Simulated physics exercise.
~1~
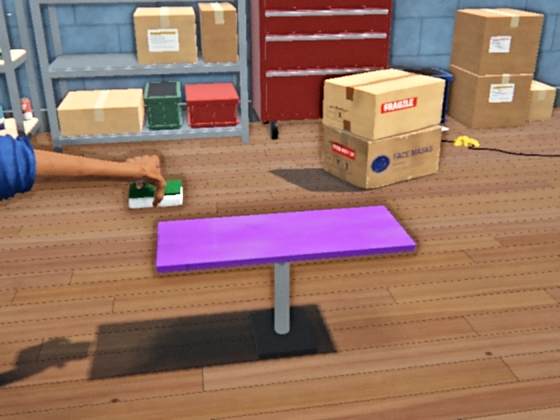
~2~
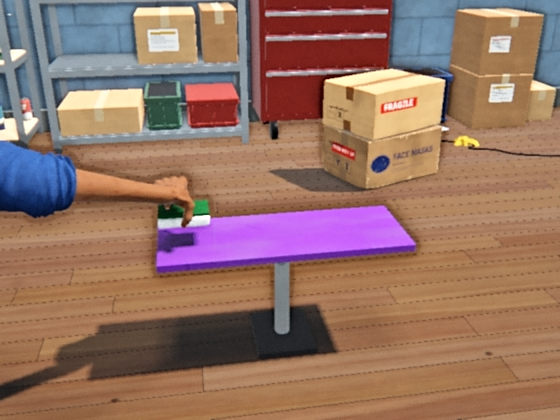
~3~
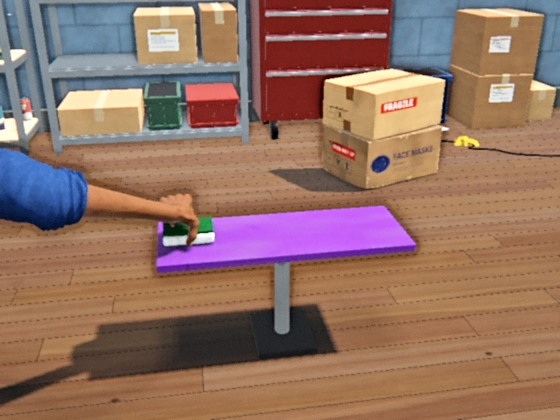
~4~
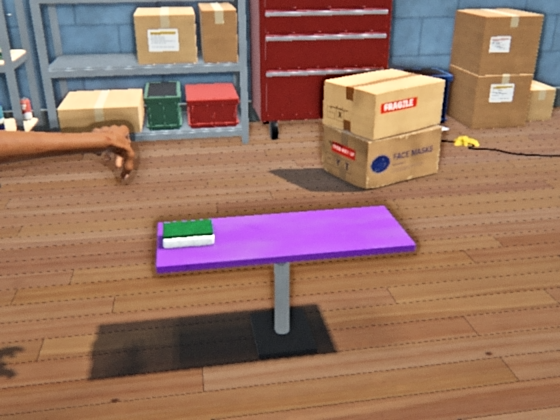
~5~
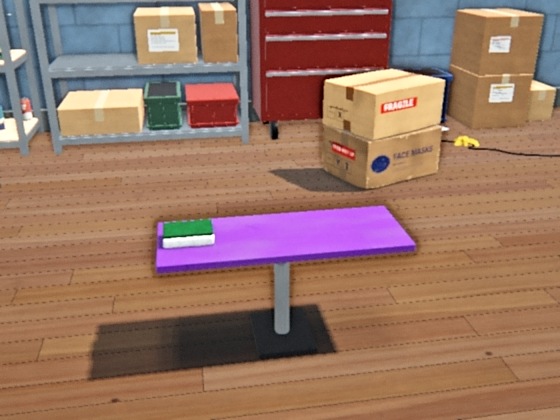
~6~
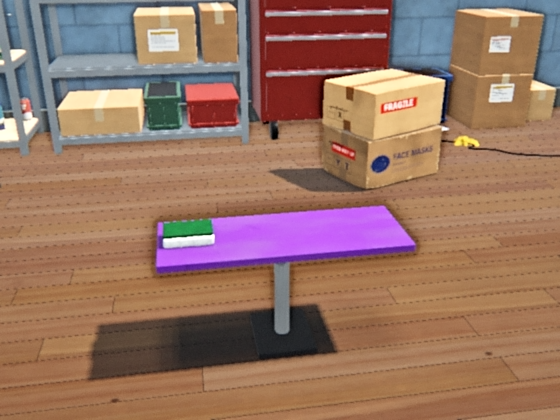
A hand sets a green and white sponge on a purple table, which stays level.
